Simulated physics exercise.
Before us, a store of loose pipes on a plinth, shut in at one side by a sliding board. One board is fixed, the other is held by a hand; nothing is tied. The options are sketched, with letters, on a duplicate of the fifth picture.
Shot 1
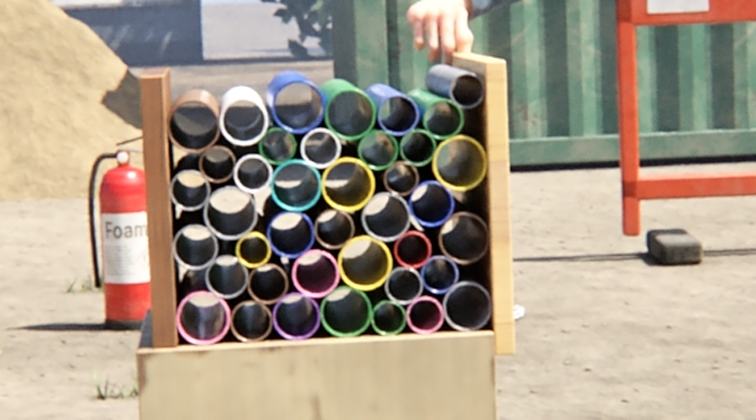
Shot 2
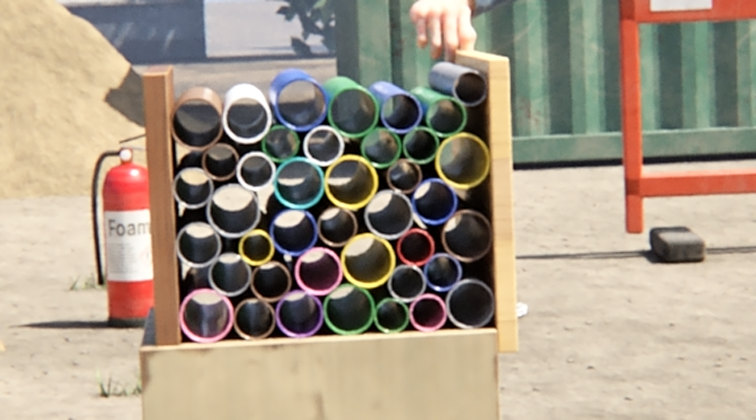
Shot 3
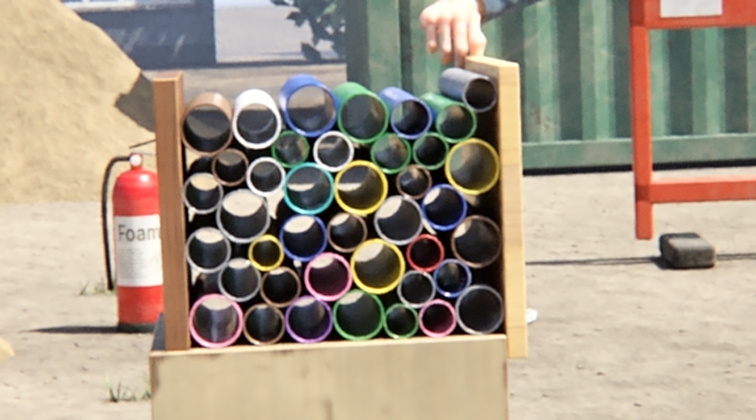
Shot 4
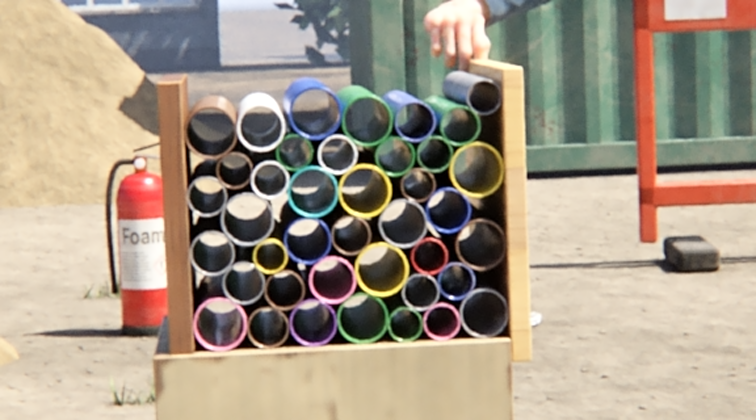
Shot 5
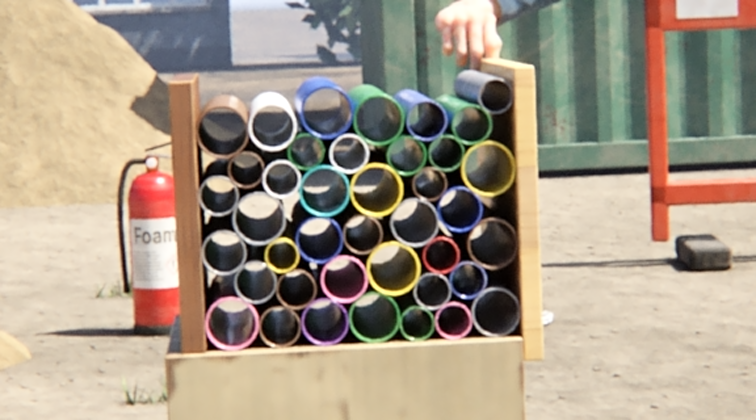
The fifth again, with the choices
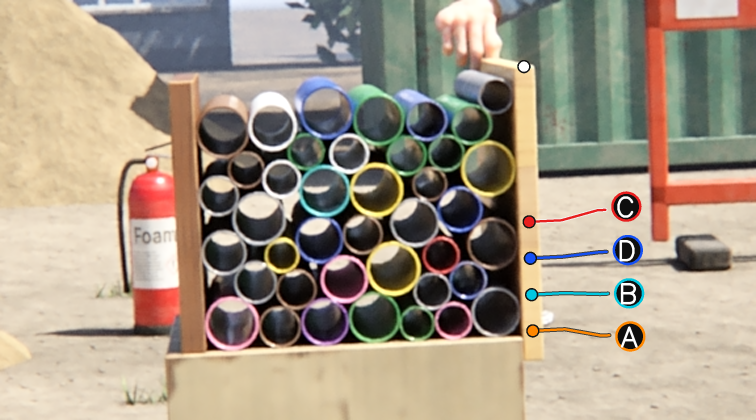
A wooden holder packed with short, open-ended pipes in brown, white, grey, blue, green, yellow, pink, purple and red stands on a plinth in a sunlit yard, seen end-on from the front. A red foam extinguisher and a sand heap sit at left, a green container behind and an orange-red barrier at right. A hand stays on top of the right board while the view shakes slightly, shifting everything a little rightward, and the pipes show no clear movement.
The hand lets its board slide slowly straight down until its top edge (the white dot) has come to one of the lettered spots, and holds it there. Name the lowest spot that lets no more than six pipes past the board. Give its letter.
The lowest mark that will do is D.
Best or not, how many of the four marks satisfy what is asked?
Two of them.
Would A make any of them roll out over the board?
Yes.
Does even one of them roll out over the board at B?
Yes.
On the marked copy, A at (533, 331); B at (532, 294); C at (529, 222); D at (531, 258); the white dot at (524, 67).
Following D. Soon after the start, top of the board (515, 149).
Later, top of the board (519, 243).
In the end, top of the board (519, 258), five out over the board.
As for the rest, A more than six out over the board; B more than six out over the board; C five out over the board.
